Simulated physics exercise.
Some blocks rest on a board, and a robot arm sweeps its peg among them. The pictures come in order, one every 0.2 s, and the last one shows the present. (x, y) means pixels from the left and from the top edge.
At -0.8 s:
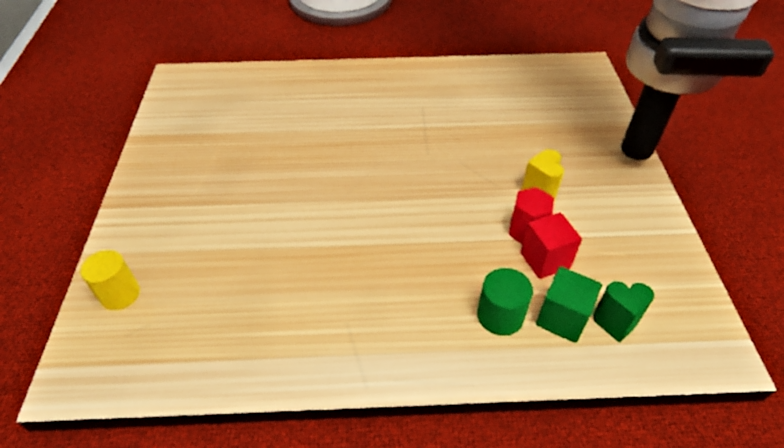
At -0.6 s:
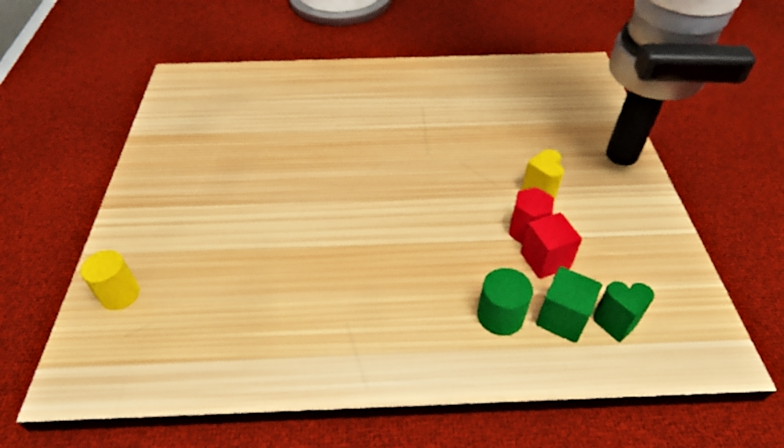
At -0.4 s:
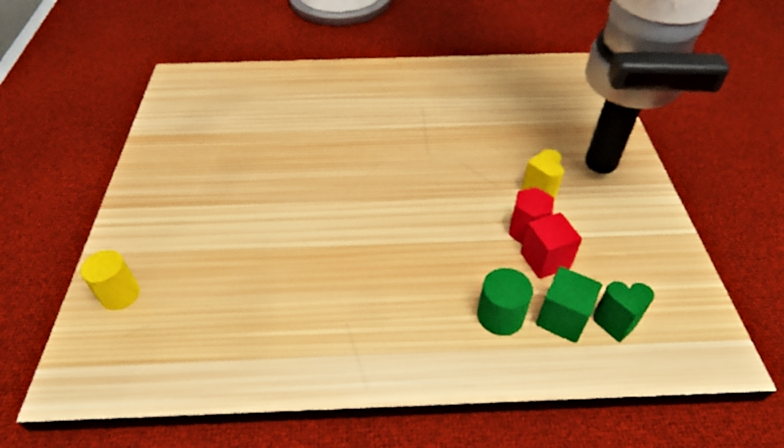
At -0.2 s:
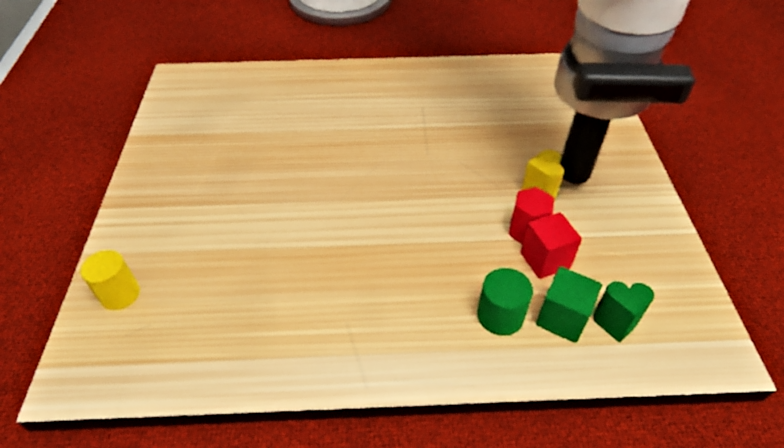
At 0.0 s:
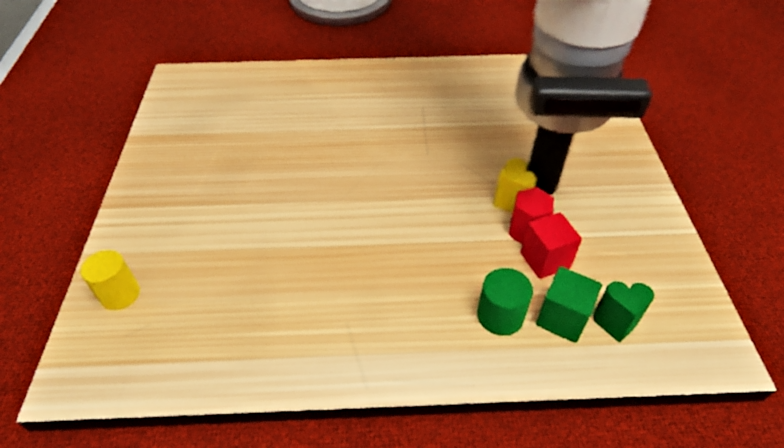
At first, a robot arm's black peg stands near the right edge of a wooden board holding yellow, red and green blocks. The peg moves left and slightly toward the viewer, reaching the yellow heart. It then pushes the heart a short way left, while the other blocks stay still.
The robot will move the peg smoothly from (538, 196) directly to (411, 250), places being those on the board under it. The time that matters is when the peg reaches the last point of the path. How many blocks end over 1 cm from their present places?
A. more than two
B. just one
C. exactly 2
Letter B.
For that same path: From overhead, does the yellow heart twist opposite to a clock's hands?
No, it doesn't check out.
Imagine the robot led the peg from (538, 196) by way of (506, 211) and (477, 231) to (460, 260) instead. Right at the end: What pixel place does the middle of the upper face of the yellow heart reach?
Its top middle is near (446, 199).
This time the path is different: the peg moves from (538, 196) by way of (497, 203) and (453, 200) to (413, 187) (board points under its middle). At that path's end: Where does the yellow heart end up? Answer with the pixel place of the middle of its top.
Located at (421, 183).
What follows on the original path. One third of the way, peg at (499, 204); yellow heart at (473, 187).
Two thirds of the way, peg at (457, 222); yellow heart at (427, 202), turned 15° clockwise.
At the end, peg at (411, 241); yellow heart at (383, 209), turned 45° clockwise; red hexagon in place.
